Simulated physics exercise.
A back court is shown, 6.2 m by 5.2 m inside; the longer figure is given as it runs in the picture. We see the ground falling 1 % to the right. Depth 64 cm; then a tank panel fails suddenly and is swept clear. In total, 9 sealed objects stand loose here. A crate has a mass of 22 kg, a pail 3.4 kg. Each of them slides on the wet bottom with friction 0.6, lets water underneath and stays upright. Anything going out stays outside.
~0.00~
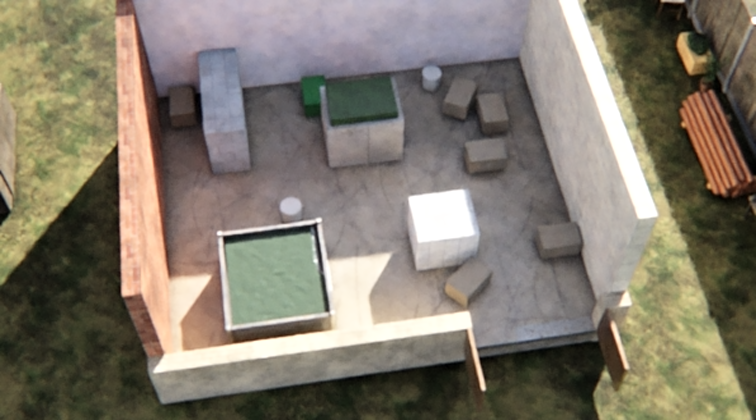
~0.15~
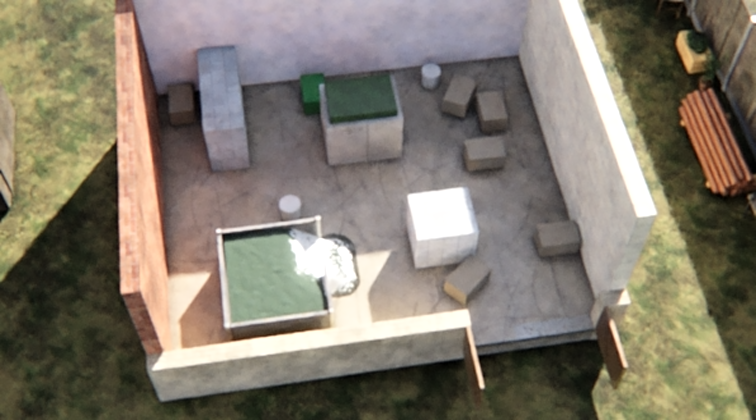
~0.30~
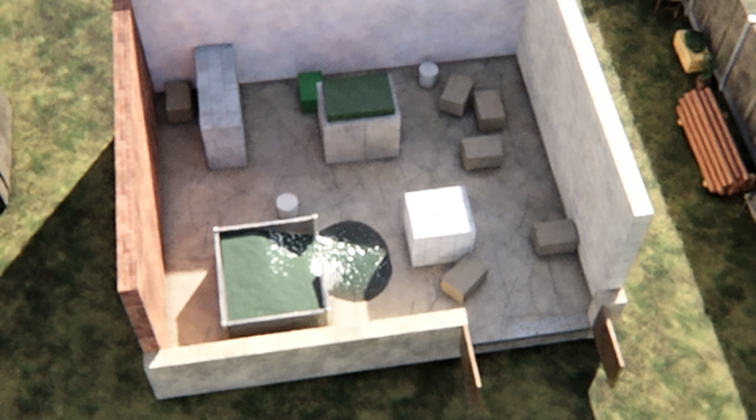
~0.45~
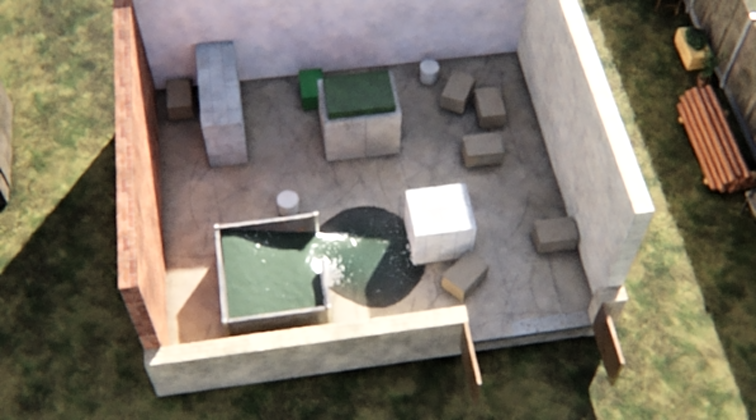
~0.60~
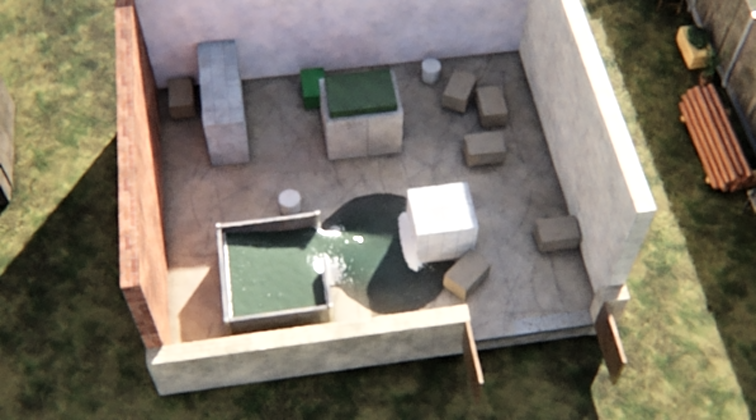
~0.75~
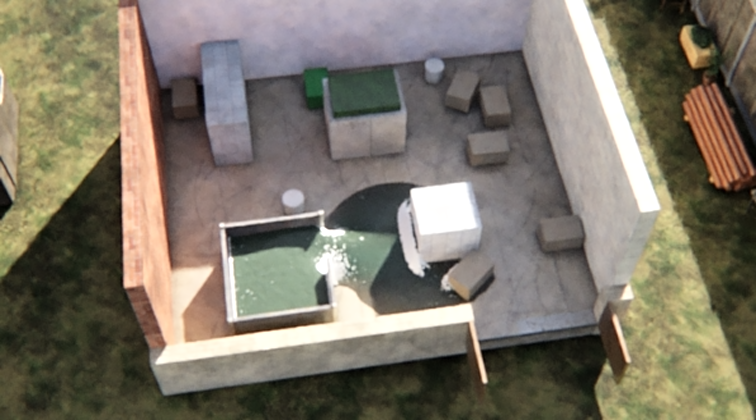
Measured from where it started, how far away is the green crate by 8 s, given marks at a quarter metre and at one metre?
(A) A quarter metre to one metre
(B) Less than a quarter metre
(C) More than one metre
(B) Less than a quarter metre.
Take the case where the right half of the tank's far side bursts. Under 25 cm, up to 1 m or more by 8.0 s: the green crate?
After that, the green crate is washed away.
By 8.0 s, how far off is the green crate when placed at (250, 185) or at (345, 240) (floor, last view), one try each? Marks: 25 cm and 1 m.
I'd expect that it remains where it was first and gets borne away second.
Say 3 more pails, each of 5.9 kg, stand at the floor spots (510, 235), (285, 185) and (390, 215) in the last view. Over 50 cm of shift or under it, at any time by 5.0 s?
In the order listed: Behind the line; behind the line; across the line.
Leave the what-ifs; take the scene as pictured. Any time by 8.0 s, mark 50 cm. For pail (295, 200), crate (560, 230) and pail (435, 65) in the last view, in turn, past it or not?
Within the limit, then within the limit, then beyond the limit.
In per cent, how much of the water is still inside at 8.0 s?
About 78 in a hundred parts of the water.
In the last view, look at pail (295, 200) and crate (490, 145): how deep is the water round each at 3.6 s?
First about 2 cm, second about 3 cm.
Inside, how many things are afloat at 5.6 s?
0 at that moment.
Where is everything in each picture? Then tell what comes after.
The first picture shows the green crate at (315, 90) rests on the ground; 2.0 m2 under water; 0 of 9 have shifted.
The second picture shows the green crate at (314, 88) rests on the ground; water covers 2.5 m2; 0 of 9 have shifted.
The third picture shows the green crate at (311, 86), on the bottom; water covers 3.2 m2; 0 of 9 have shifted.
The fourth picture shows the green crate at (312, 83) rests on the ground; 4.1 m2 under water; 0 of 9 have shifted.
The fifth picture shows the green crate at (314, 82) rests on the ground; water covers 4.8 m2; 0 of 9 have shifted.
The sixth picture shows the green crate at (317, 82) rests on the ground; water covers 5.5 m2; 0 of 9 have shifted.
After 1.6 s the green crate is near (317, 82), 0.0 m from its start, aground; 0 of 9 are out; 0 afloat.
After 3.6 s the green crate is near (317, 82), 0.0 m from its start, aground; 0 of 9 are out; 1 afloat.
After 5.6 s the green crate is near (317, 82), 0.0 m from its start, aground; 0 of 9 are out; 0 afloat.
After 8.0 s the green crate is near (317, 82), 0.0 m from its start, aground; 0 of 9 are out; 0 afloat.
